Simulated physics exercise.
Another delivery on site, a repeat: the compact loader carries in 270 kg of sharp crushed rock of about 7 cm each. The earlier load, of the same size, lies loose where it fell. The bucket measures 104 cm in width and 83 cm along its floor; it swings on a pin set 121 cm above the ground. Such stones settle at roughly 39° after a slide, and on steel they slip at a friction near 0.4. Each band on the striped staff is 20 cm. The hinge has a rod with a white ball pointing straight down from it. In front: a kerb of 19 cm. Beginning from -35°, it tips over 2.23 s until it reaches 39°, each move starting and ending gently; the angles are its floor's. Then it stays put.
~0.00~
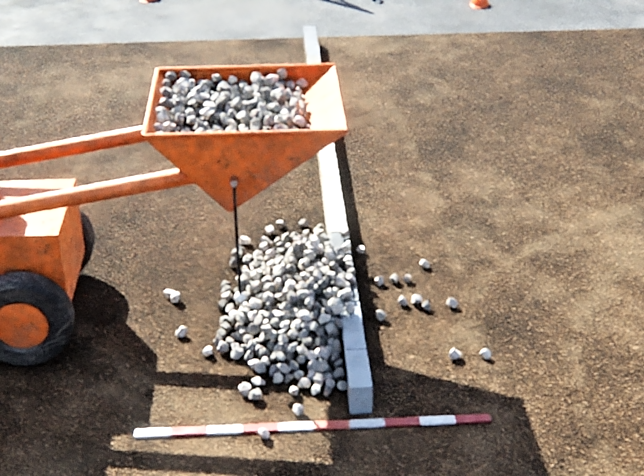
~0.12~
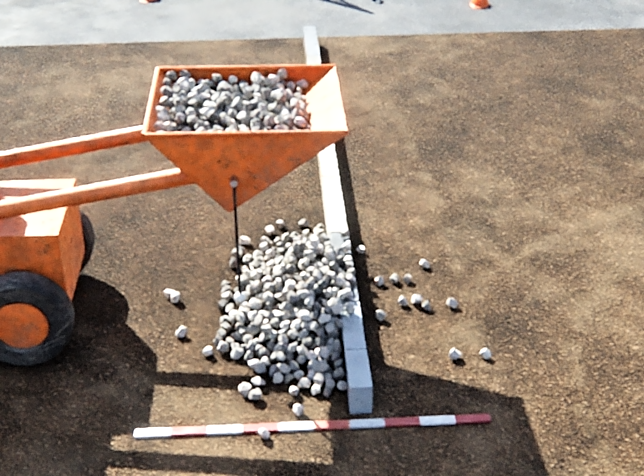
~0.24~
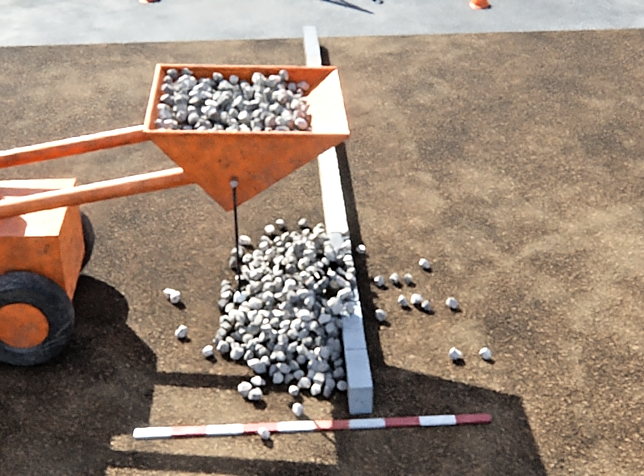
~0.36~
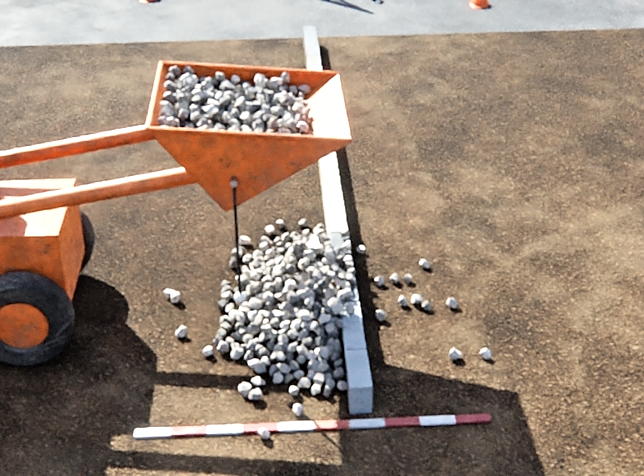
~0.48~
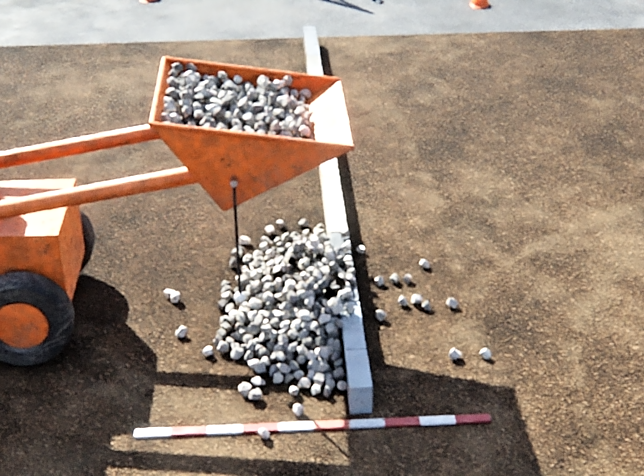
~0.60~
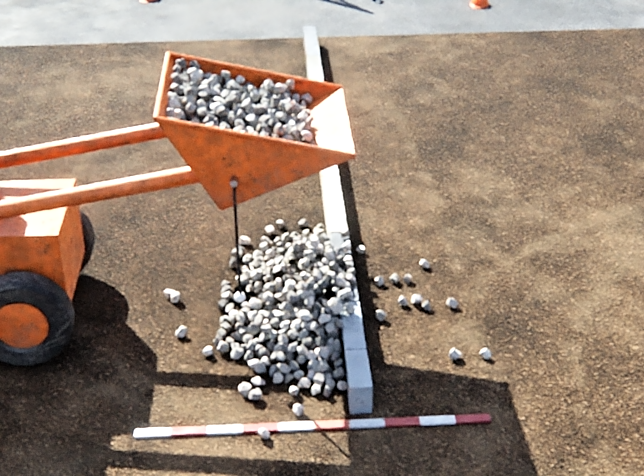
On a sunlit patch of brown, gritty ground beside a pale paved strip, the scene is viewed from above at a fixed angle. An orange loader at left holds a bucket of grey stones above a loose heap against a pale kerb, with scattered stones to the right and a red-and-white staff in front. The bucket slowly tilts, its right-hand lip dipping slightly, while the stones inside shift a little.
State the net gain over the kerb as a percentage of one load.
90 %.
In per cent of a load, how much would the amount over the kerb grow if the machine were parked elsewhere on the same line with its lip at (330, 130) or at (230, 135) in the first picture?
First place: Roughly 70 %; second place: Roughly 0 %.
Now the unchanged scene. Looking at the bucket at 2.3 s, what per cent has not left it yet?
Held: Around 25 % of the load.
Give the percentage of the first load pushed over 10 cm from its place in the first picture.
Around 0 in a hundred.
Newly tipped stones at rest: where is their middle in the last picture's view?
Centre: Approx. (393, 289).
After 1.7 s the floor is at 27°; in per cent of one load, 98 in the bucket, 100 on this side of the kerb, 2 over the kerb; the foremost stones are at (433, 306).
After 2.3 s the floor is at 39°; in per cent of one load, 27 in the bucket, 128 on this side of the kerb, 46 over the kerb; the foremost stones are at (451, 297).
After 2.7 s the floor is at 39°; in per cent of one load, 0 in the bucket, 120 on this side of the kerb, 79 over the kerb; the foremost stones are at (509, 287).
After 5.2 s the floor is at 39°; in per cent of one load, 0 in the bucket, 108 on this side of the kerb, 92 over the kerb; the foremost stones are at (545, 293). Net gain over the kerb, 90.
